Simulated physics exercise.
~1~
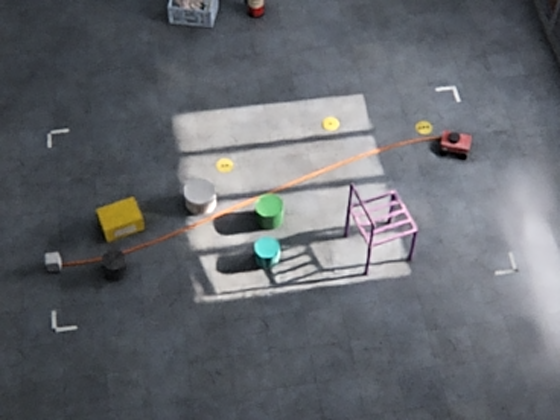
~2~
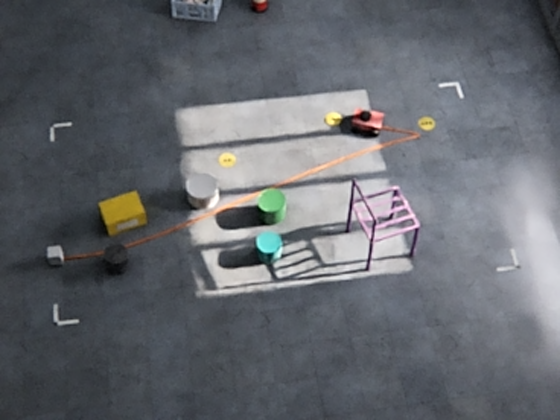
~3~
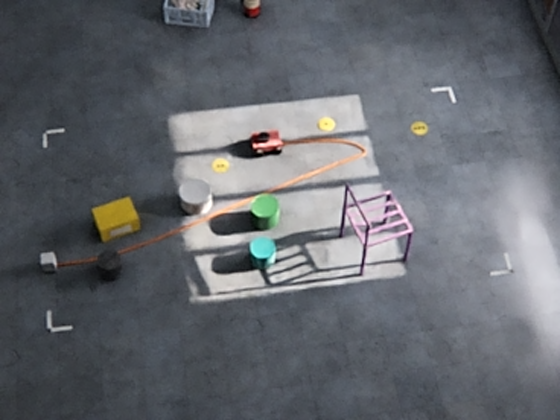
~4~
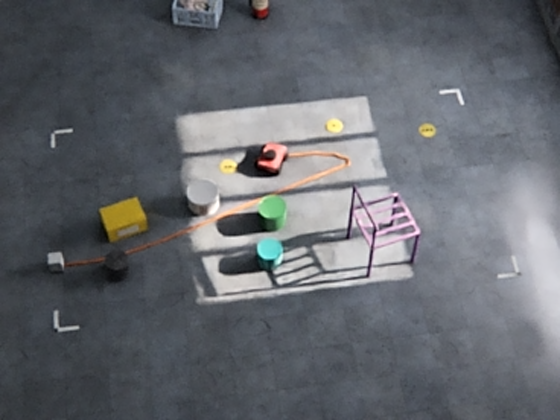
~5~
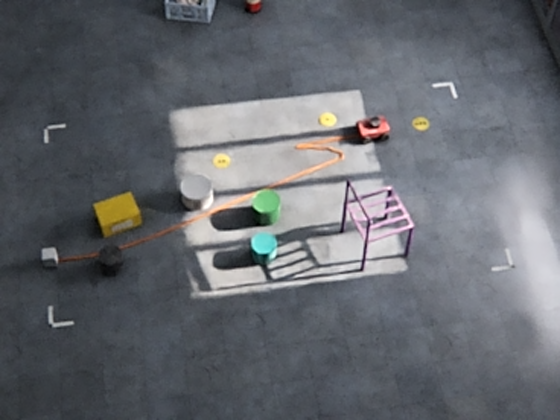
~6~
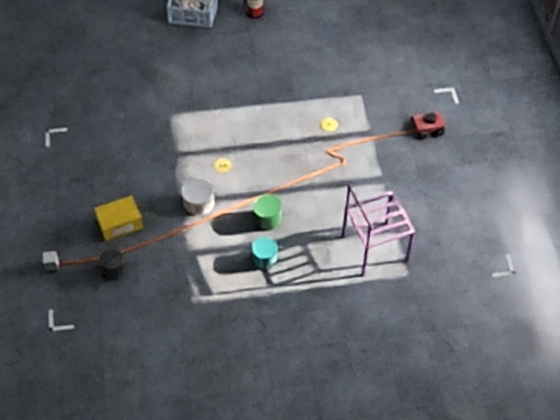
A small red cart trailing an orange lead starts at the right of a dark floor, the lead stretched past a yellow carton, black tub, white bin and green bucket to a small pale block at far left. The cart moves left across the sunlit patch, passing above the purple chair, and the lead folds into a bend behind it. It edges slightly down near a yellow mark, then turns back and heads right. It ends at the right near another yellow mark, its lead kinked, with the containers and chair apparently where they began.
